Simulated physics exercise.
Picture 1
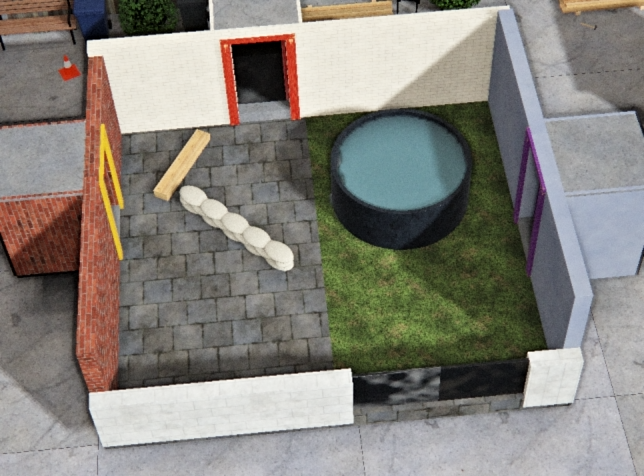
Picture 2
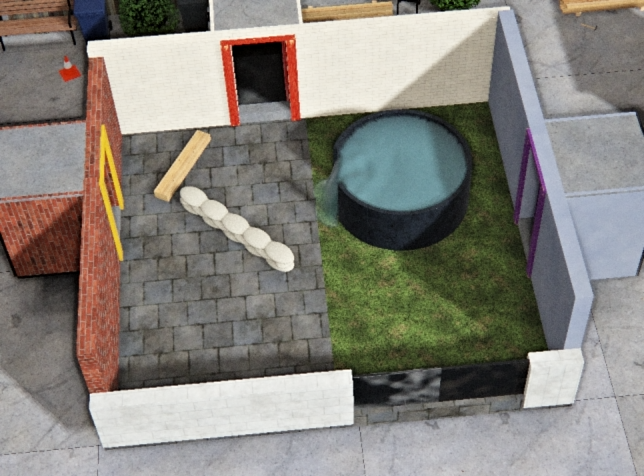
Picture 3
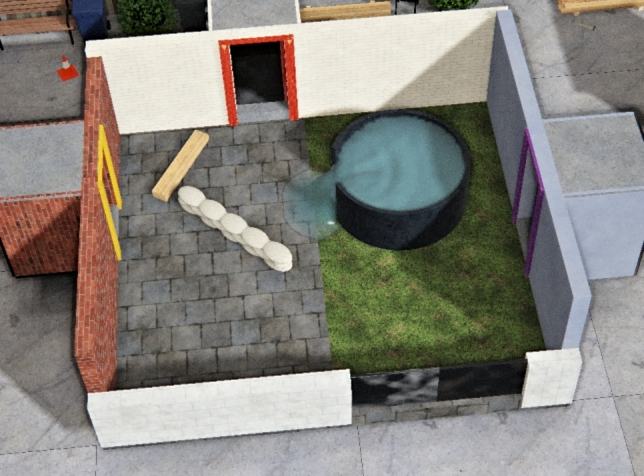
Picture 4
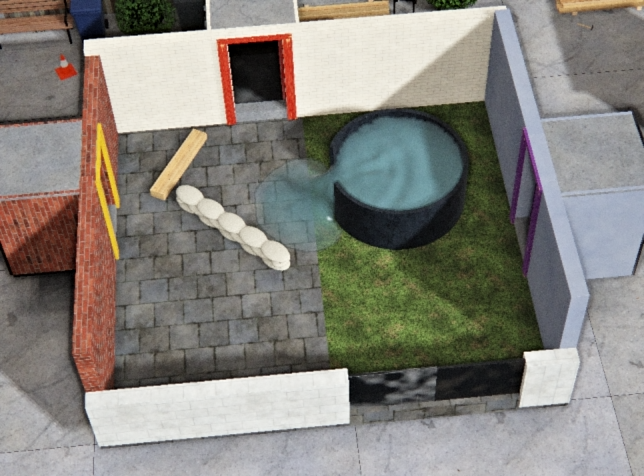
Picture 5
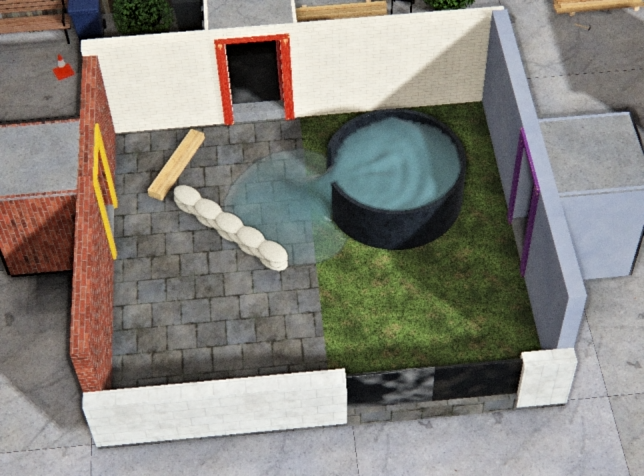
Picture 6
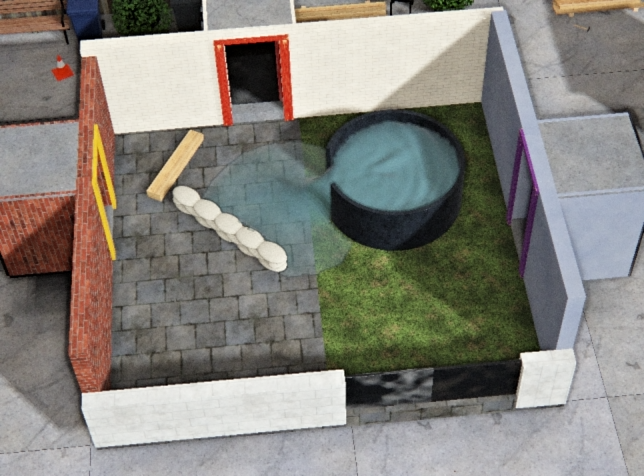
Water pours from a gap in the left side of the round dark pool, spreading left in a widening fan from the grass across the grey paving to the white sandbags, while its surface inside ripples.
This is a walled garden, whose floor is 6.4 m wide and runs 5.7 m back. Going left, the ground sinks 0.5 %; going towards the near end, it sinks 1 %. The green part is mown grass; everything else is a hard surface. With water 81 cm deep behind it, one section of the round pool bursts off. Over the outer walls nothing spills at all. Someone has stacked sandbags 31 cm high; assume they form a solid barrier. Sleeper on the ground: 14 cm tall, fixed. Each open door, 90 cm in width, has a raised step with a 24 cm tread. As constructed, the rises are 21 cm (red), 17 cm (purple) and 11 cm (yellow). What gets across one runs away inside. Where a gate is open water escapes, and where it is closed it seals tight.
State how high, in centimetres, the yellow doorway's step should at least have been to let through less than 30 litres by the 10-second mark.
At least some 8 cm.
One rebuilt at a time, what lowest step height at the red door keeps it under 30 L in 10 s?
Door red, min height approx. 10.0 cm.
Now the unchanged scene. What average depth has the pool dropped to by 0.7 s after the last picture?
Roughly 57 cm.
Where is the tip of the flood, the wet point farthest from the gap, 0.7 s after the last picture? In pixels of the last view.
Near pixel (126, 168).
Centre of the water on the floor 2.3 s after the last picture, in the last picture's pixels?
My guess is close to (303, 196).
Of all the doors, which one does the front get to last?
Last door: Purple.
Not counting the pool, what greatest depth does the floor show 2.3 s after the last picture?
Max depth: About 32 cm.
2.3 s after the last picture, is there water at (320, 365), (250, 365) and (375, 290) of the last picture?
Soaked; untouched; soaked.
Then, 0.7 s after the last picture water covers 25 % of the floor, deepest (42 cm) near (190, 163); it has not reached the yellow door.
Then, 2.3 s after the last picture water covers 40 % of the floor, deepest (32 cm) near (190, 171); 12 cm at the yellow door, 0 litres in over its 11 cm step.
Then, 9.3 s after the last picture water covers 95 % of the floor, deepest (14 cm) near (248, 233); 7 cm at the yellow door, 9 litres in over its 11 cm step.
At the yellow door as built, the water peaked near 14 cm, 2.9 s after the last picture.
With a step of 7 cm, 45 litres would have come in within the 10 s; with 9.5 cm, 18 litres. So under 30 litres takes about 8 cm.
